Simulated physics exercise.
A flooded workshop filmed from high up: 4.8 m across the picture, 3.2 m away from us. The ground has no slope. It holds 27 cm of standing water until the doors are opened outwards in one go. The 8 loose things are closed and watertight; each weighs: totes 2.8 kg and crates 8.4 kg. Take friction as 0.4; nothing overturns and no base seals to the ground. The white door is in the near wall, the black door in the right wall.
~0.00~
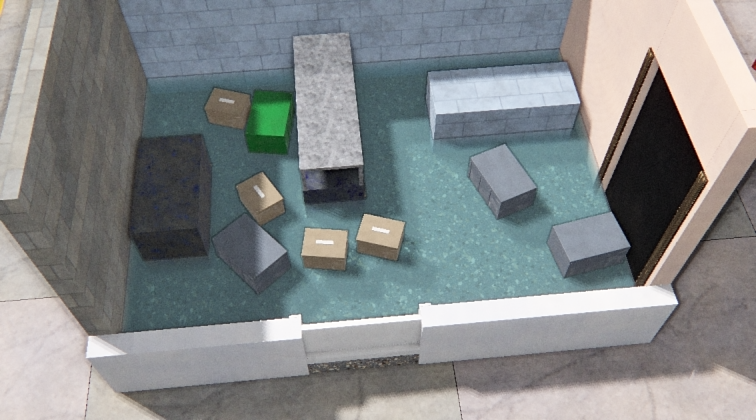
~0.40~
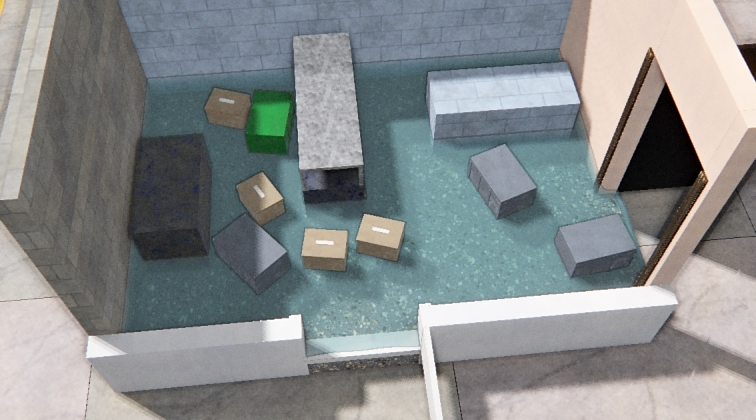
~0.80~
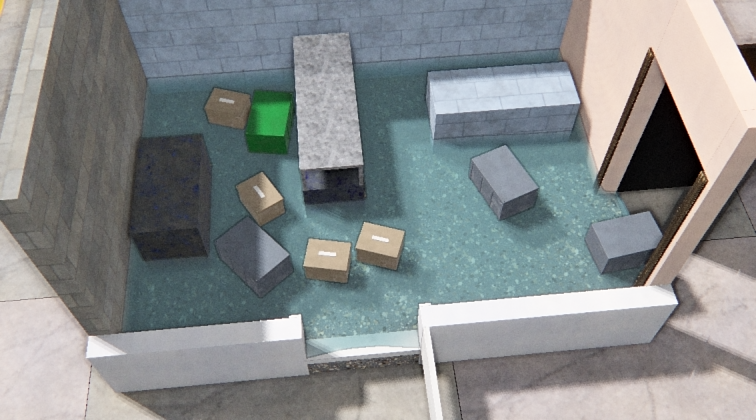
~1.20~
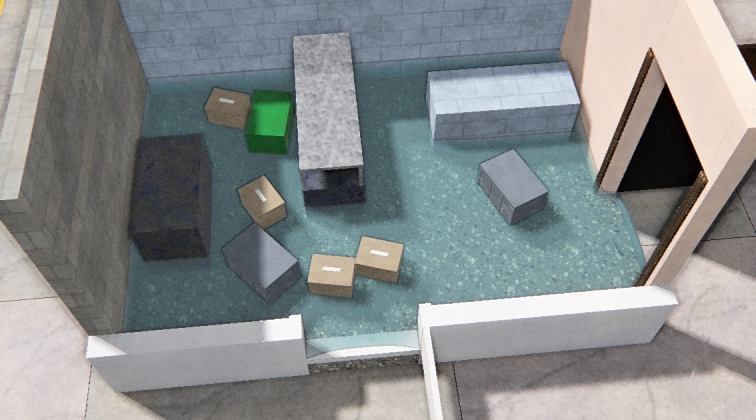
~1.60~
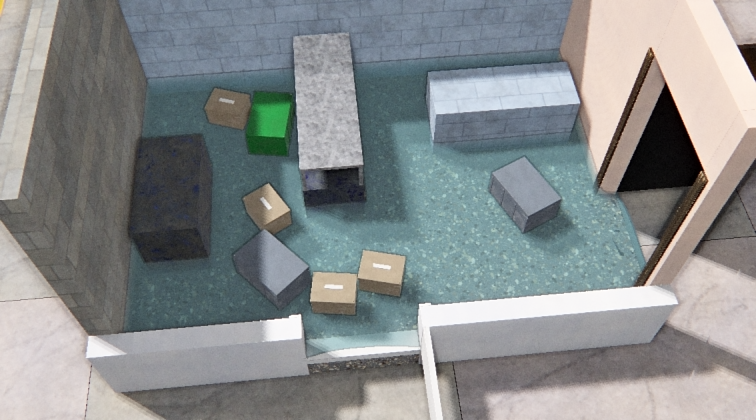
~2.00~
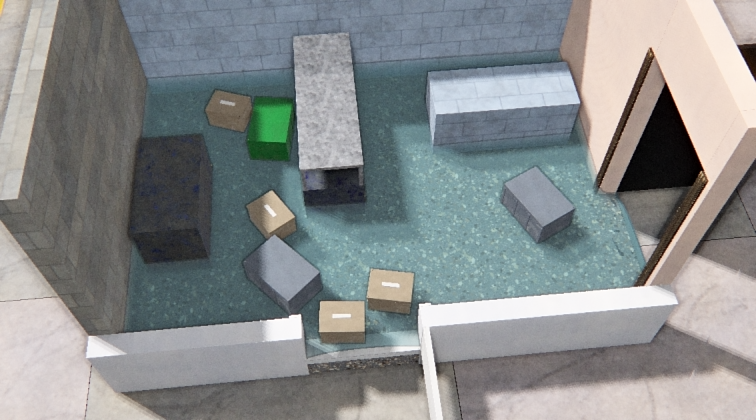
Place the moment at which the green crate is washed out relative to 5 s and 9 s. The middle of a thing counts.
It leaves between the two times.
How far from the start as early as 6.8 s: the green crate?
About 200 cm.
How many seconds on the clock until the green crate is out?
Near 7.5 s.
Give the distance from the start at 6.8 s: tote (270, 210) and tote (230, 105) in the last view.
In that order: Gone out, 120 cm.
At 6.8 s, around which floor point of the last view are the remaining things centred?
Around (303, 258).
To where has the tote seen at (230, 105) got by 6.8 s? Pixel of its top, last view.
Around (266, 192).
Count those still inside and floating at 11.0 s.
I count 1.
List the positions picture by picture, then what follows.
The green crate at (269, 113), afloat; 27 cm deep round most things; 0 of 8 have shifted, in the first picture.
The green crate at (269, 113), afloat; 27 cm deep round most things; 1 of 8 have shifted, in the second picture.
The green crate at (269, 113) floats; about 3320 L in view; 3 of 8 have shifted, in the third picture.
The green crate at (269, 113), afloat; 23 cm deep round most things; 5 of 8 have shifted, in the fourth picture.
The green crate at (270, 114) floats; about 3040 L in view; 6 of 8 have shifted, in the fifth picture.
The green crate at (270, 119) floats, 7 cm from its start; 21 cm deep round most things; 7 of 8 have shifted, in the sixth picture.
After 3.0 s the green crate is near (275, 138), 0.3 m from its start, afloat; 3 of 8 are out; 5 afloat.
After 6.8 s the green crate is near (337, 287), 2.1 m from its start, afloat; 6 of 8 are out; 2 afloat.
After 11.0 s the green crate has gone out (at 7.4 s); 7 of 8 are out; 1 afloat.
After 15.0 s the green crate has gone out (at 7.4 s); 8 of 8 are out; 0 afloat.
